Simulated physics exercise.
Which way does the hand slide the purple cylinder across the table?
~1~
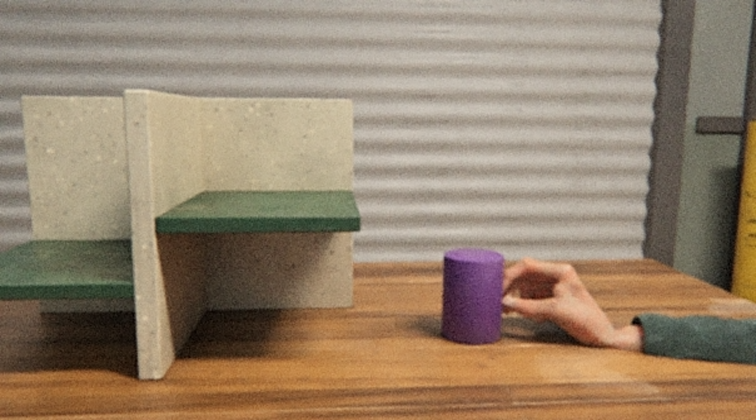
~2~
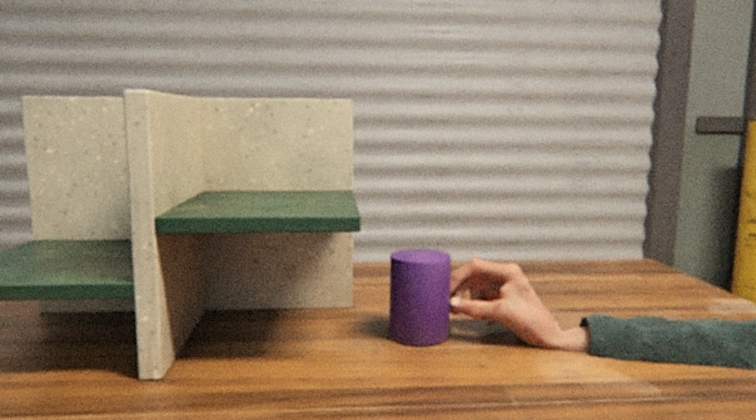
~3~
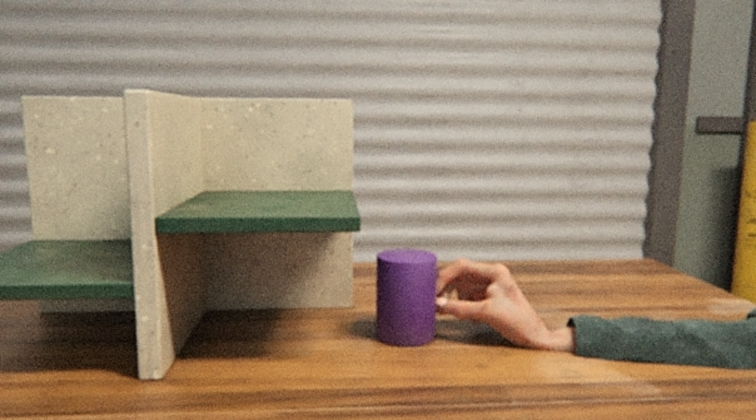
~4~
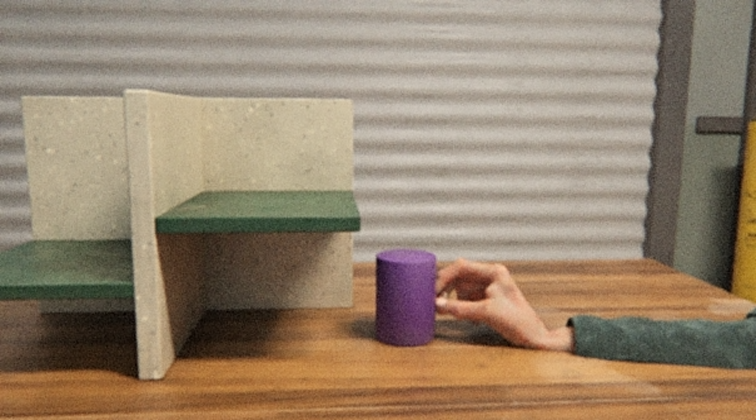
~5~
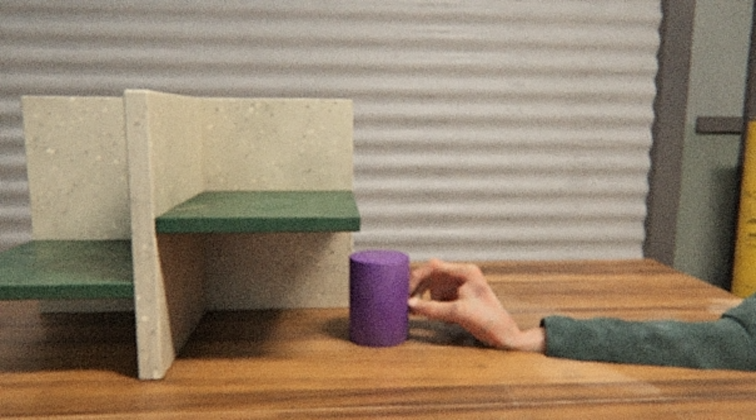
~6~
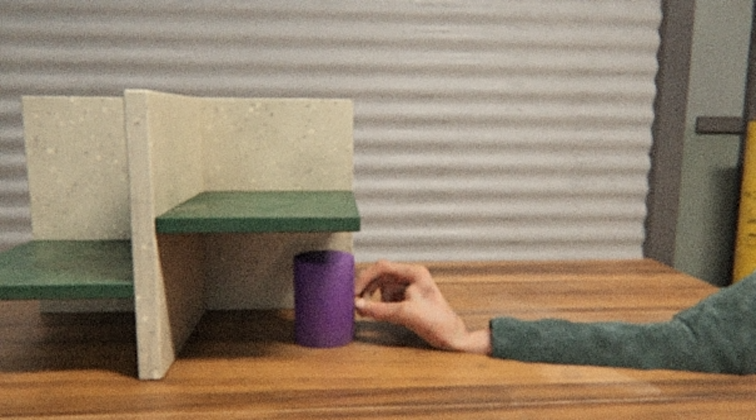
The hand slides the purple cylinder to the left, toward the stand with the green ledges.
